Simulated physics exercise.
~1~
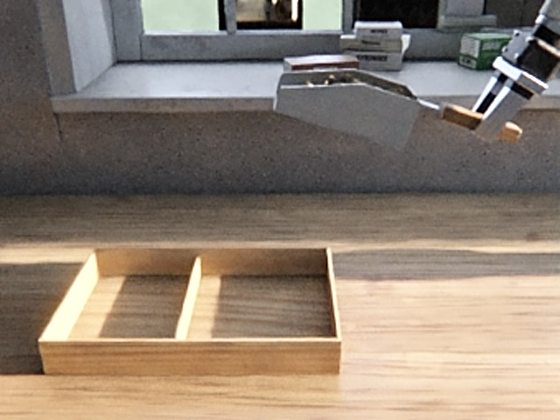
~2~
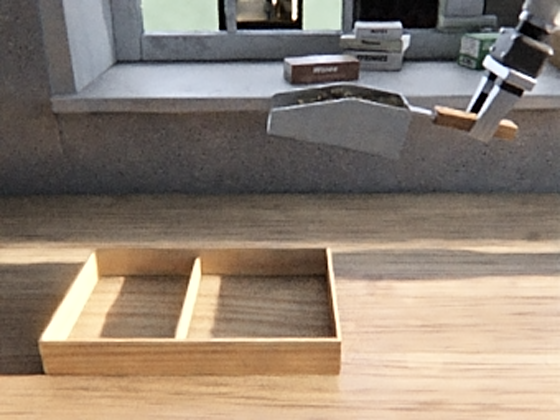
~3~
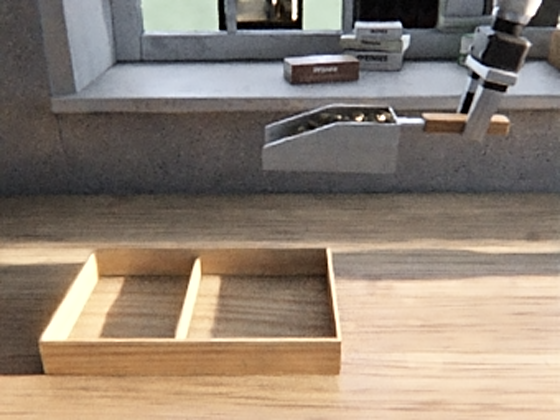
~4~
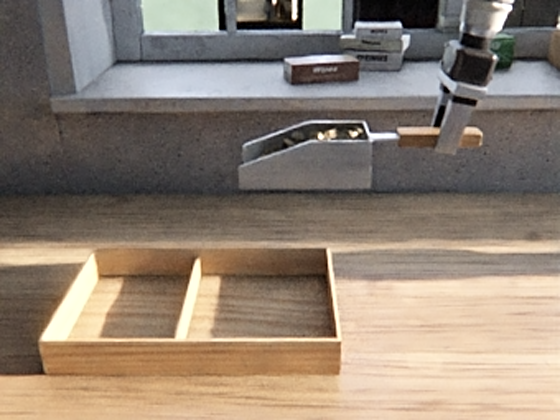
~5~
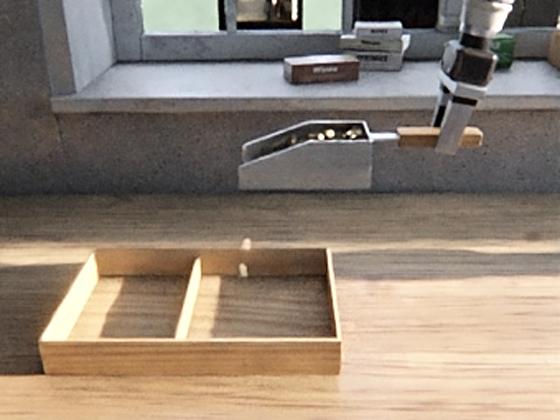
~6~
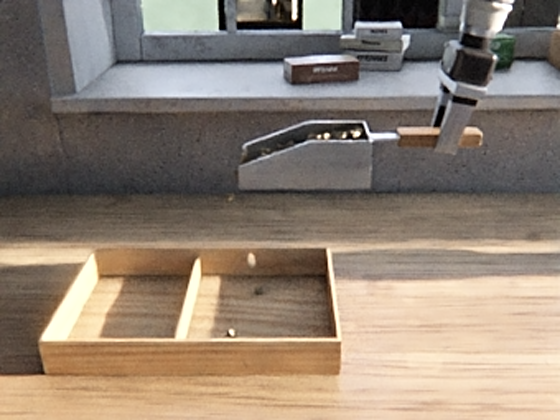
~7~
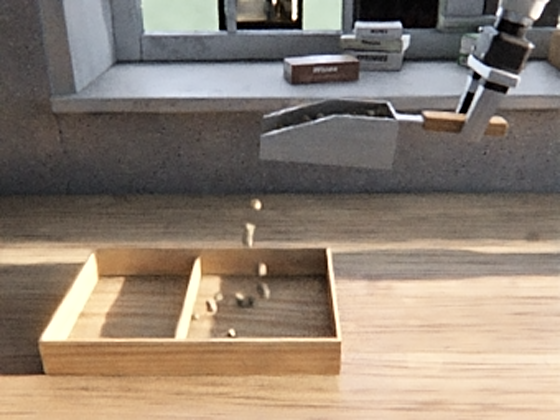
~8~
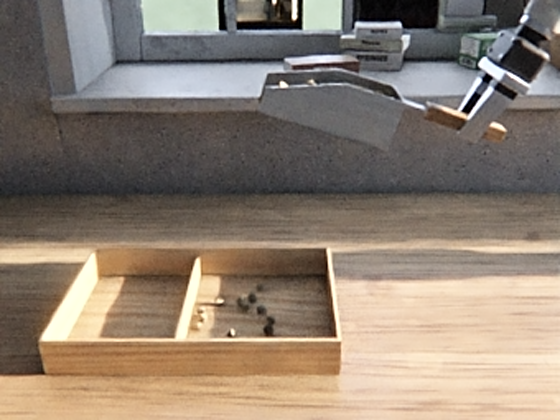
Above a wooden table by a window, a robot arm lowered a metal scoop of small pebbles toward a divided tray, let a few tumble into its right-hand section, then lifted and tipped the scoop back, leaving a small scattering there.
